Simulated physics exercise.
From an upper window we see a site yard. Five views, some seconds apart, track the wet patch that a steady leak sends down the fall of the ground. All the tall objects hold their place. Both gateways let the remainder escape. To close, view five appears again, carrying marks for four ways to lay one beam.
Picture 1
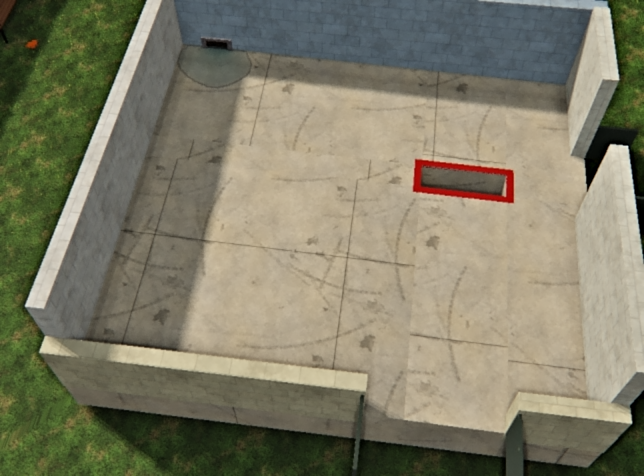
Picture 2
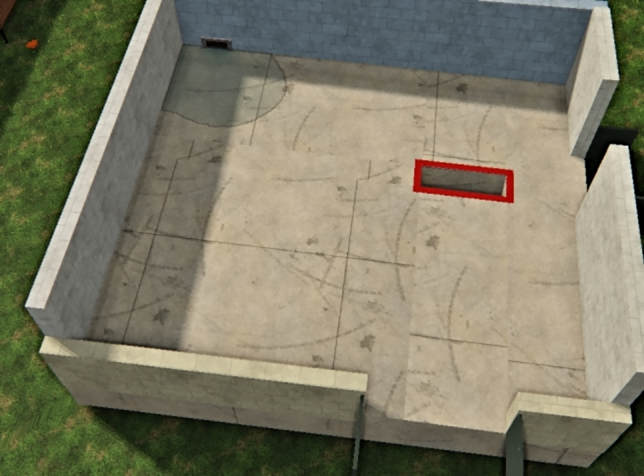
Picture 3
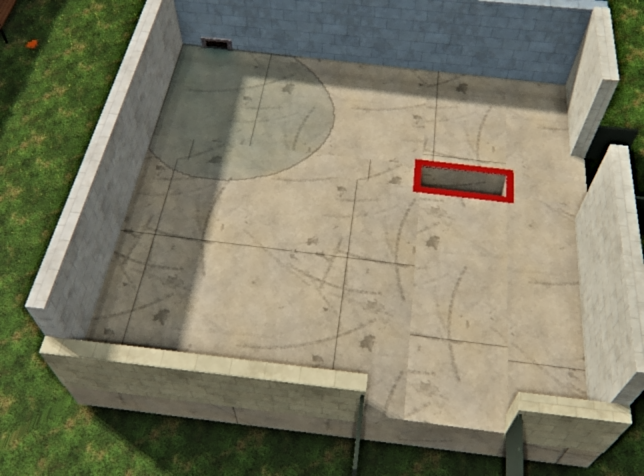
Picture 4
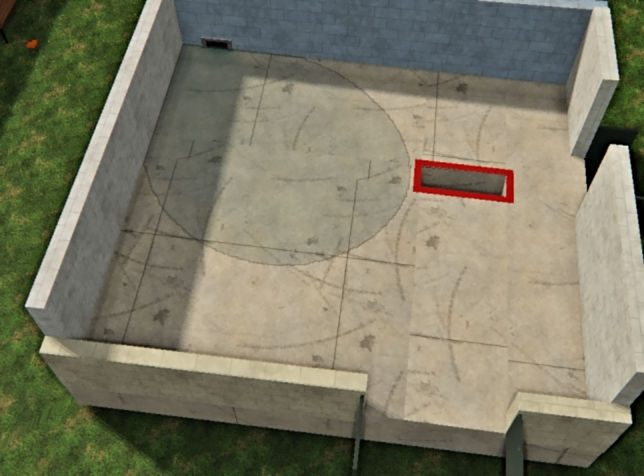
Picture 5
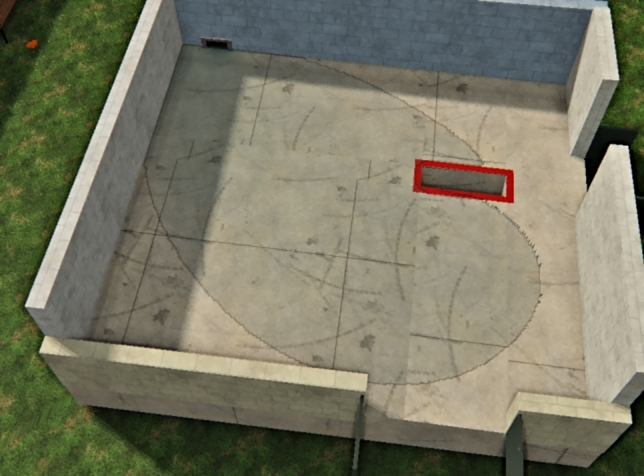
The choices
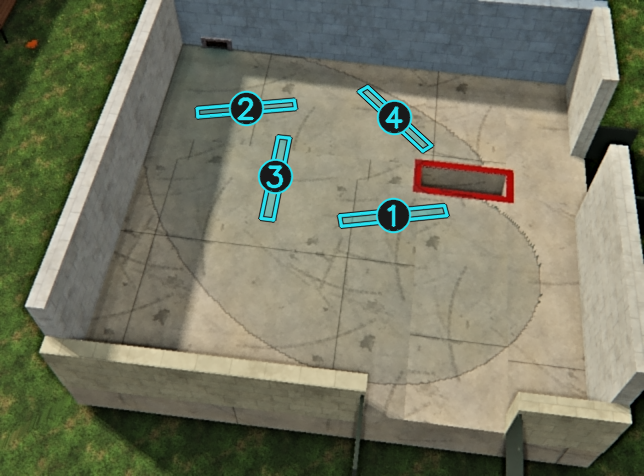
A thin sheet of water spread from an opening in the blue back wall across the walled concrete yard, widening toward the front right until it reached the red-edged drain and covered over half the floor.
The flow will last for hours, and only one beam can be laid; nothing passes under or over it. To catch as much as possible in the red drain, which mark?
1.
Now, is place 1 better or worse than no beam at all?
It is better.
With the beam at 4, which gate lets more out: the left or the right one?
The left one.
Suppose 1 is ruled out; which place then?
The answer is 2.
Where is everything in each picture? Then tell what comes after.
Outfall at (217, 44); red drain at (464, 181); open gate at (435, 407); open gate at (572, 186); water covers 2 % of the ground and shows as far out as (202, 80); red drain still dry.
Water covers 7 % of the ground and shows as far out as (225, 121); red drain still dry.
Water covers 17 % of the ground and shows as far out as (248, 175); red drain still dry.
Water covers 33 % of the ground and shows as far out as (334, 251); red drain still dry.
Water covers 57 % of the ground and shows as far out as (469, 365); red drain taking water.
On the marked copy, 1 from (340, 221) to (445, 210); 2 from (197, 112) to (294, 104); 3 from (267, 219) to (283, 137); 4 from (363, 89) to (427, 148).
With 1, about 41 % of the stream runs into the red drain, about 55 % out by the gates.
With 2, about 23 % of the stream runs into the red drain, about 70 % out by the gates.
With 3, about 18 % of the stream runs into the red drain, about 79 % out by the gates.
With 4, about 16 % of the stream runs into the red drain, about 82 % out by the gates.
